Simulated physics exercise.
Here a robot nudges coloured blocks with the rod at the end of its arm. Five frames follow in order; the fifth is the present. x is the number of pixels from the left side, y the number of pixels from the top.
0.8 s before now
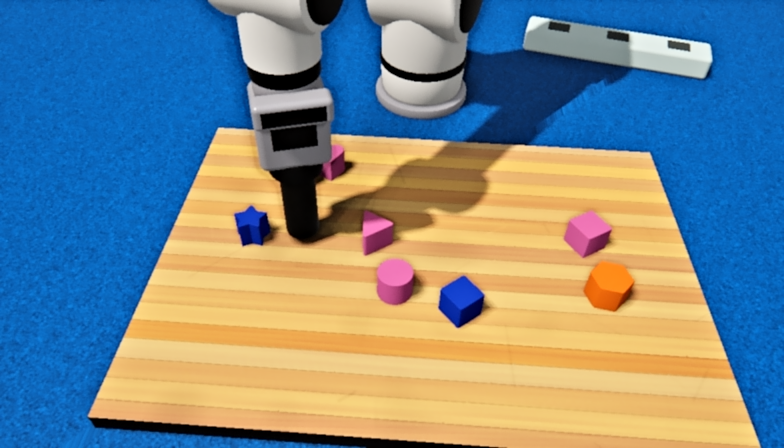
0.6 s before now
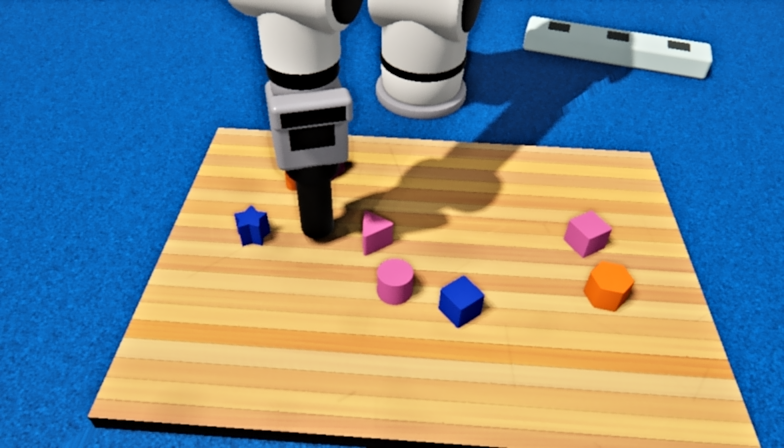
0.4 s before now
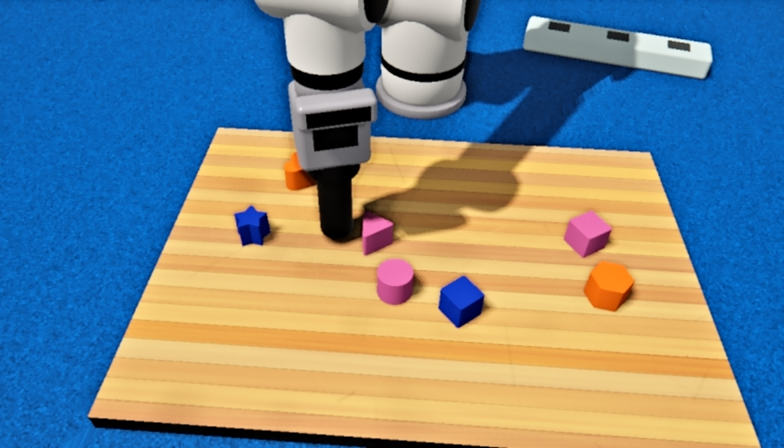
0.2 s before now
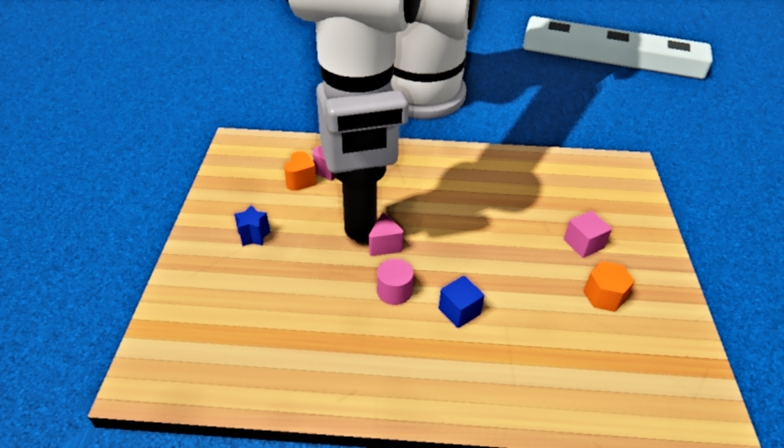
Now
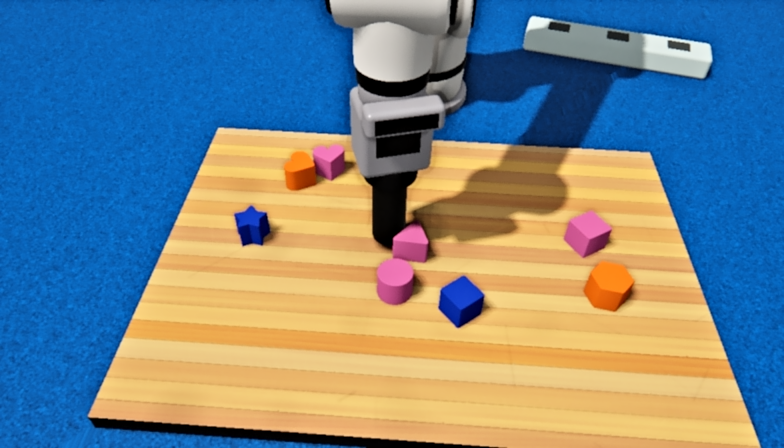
Robot arm sweeping its black rod rightward across a wooden board, then nudging a pink triangular block right among scattered coloured blocks.
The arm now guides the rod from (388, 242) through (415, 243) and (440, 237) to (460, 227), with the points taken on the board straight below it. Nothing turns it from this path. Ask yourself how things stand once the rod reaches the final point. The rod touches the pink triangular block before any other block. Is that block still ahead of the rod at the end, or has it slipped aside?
I think it loses its spot in front.
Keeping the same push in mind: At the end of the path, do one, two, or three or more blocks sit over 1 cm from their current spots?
When the path ends, I think you'll find one block out of place by more than 1 cm.
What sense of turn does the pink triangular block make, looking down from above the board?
Seen from above, its turn is clockwise.
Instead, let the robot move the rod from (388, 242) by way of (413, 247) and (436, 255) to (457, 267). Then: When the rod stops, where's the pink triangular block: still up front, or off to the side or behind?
Looking at the end of the path, the pink triangular block is still being driven ahead.
On the path given first. Halfway along, rod at (429, 234); pink triangular block at (440, 240), turned 25° clockwise.
At the end, rod at (461, 220); pink disc in place; pink triangular block at (440, 240), turned 30° clockwise.
